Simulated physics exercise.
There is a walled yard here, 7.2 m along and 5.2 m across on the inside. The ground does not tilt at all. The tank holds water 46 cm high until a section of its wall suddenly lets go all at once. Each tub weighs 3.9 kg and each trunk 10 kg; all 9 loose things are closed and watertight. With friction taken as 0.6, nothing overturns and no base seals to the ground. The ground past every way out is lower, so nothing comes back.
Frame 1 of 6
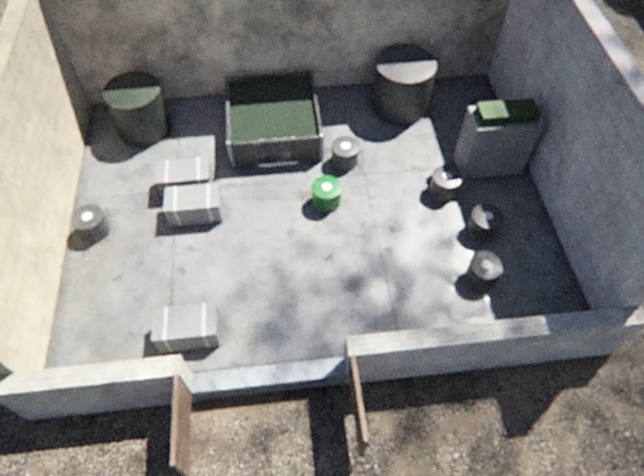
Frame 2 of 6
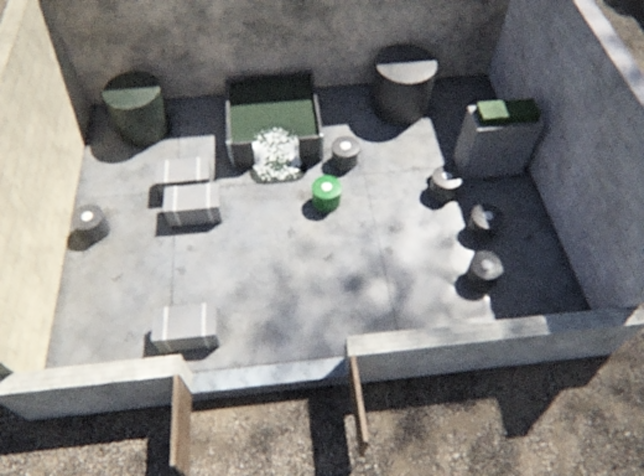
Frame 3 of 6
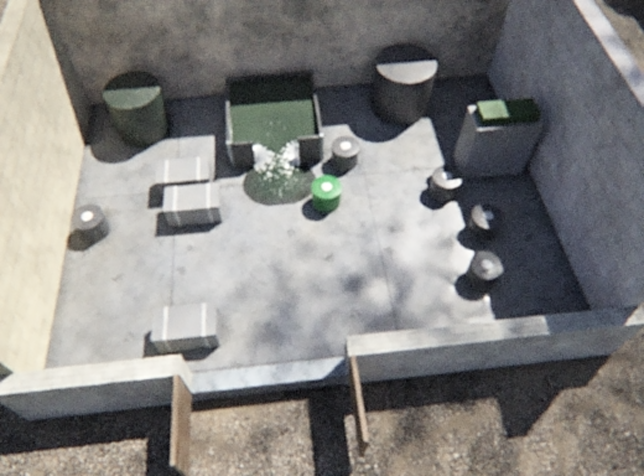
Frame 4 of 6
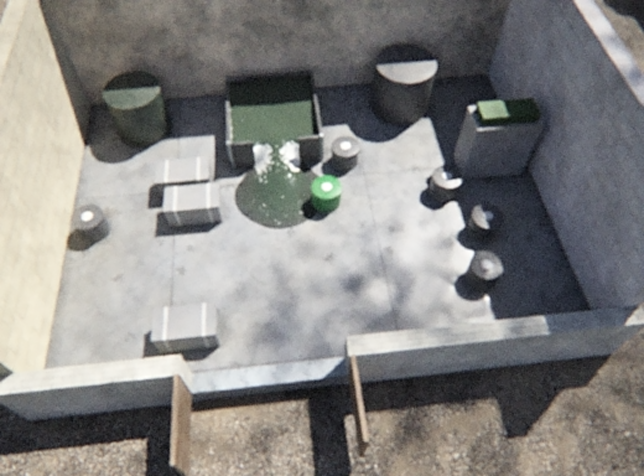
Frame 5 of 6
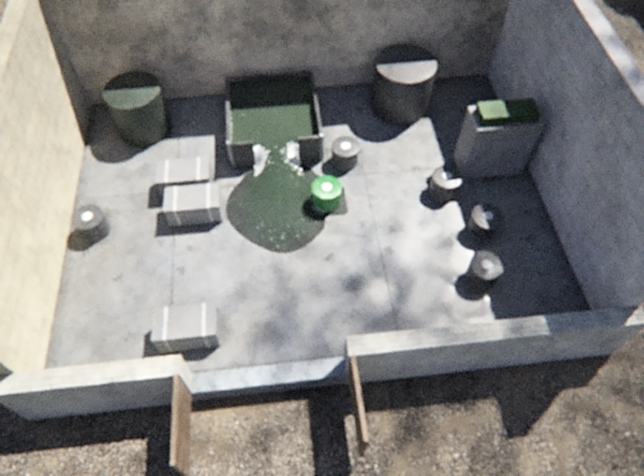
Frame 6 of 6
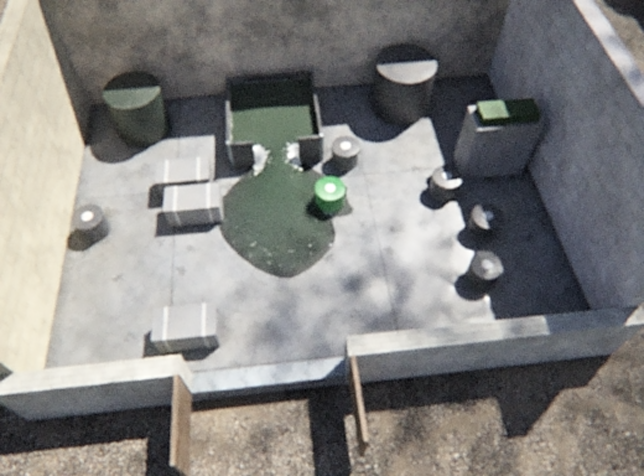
A walled yard held a square tank of dark green water, which burst out through its front and spread across the flat floor in a widening pool, nudging the bright green tub slightly.
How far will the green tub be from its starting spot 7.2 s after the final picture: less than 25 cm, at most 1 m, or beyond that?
Beyond 1 m.
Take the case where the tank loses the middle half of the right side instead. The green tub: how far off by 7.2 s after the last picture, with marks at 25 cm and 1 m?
Well, the green tub basically stays there then.
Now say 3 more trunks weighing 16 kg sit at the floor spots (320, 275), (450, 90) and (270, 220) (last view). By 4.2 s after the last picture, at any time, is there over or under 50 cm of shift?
In that order: More, short of it, past it.
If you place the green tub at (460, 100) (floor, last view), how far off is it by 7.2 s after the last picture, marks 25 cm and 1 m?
Short answer: It hardly moves.
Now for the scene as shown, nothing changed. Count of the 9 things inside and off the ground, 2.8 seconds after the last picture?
That would be 0 of them.
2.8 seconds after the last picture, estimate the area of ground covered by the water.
Roughly 19 m2.
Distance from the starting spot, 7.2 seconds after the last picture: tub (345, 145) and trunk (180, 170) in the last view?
Taking them in turn, the shifts are 0 cm and 0 cm.
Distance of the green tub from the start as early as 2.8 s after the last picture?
By then it has shifted roughly 200 cm.
Then, 0.9 s after the last picture the green tub is near (385, 209), 0.9 m from its start, aground; 0 of 9 are out; 0 afloat.
Then, 2.8 s after the last picture the green tub is near (448, 228), 1.9 m from its start, aground; 0 of 9 are out; 0 afloat.
Then, 4.8 s after the last picture the green tub is near (448, 228), 1.9 m from its start, aground; 0 of 9 are out; 0 afloat.
Then, 7.2 s after the last picture the green tub is near (449, 228), 1.9 m from its start, afloat; 0 of 9 are out; 2 afloat.
